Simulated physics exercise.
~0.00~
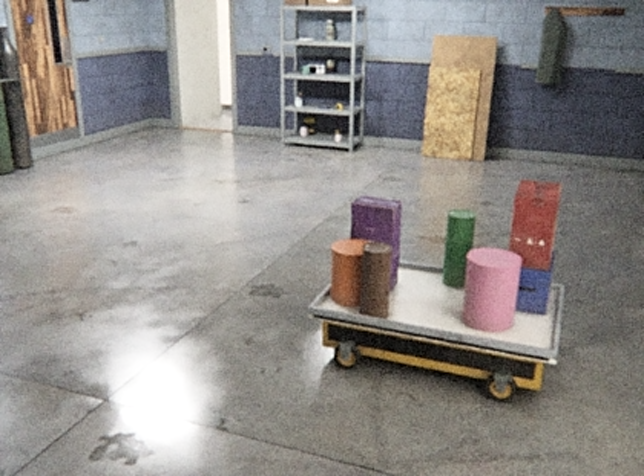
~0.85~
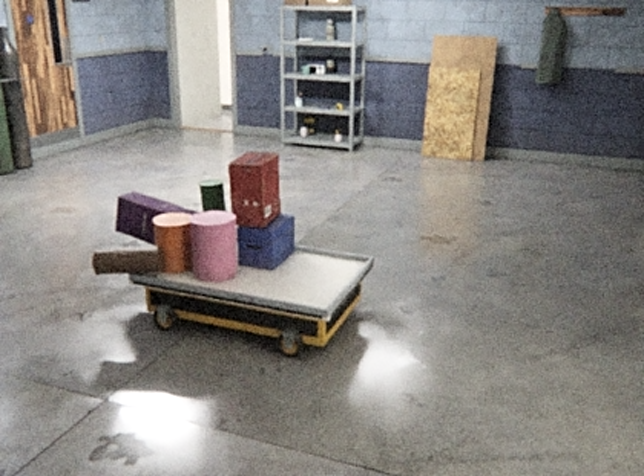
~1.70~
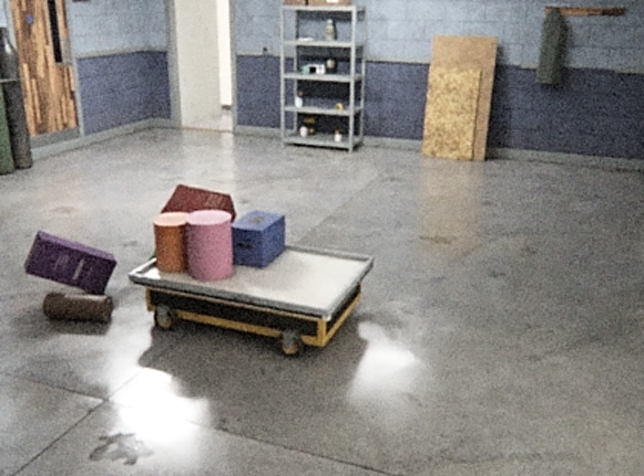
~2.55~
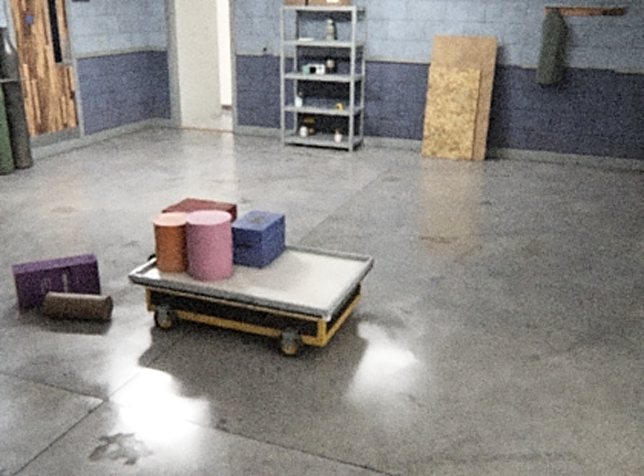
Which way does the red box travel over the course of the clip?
The red box moves to the left, riding along with the cart before it topples over on the deck.
In a garage-like room, a cart loaded with boxes and canisters rolled left and stopped; the purple box and brown canister tumbled to the floor, the green canister dropped from sight, and the red box toppled on deck beside three upright items.
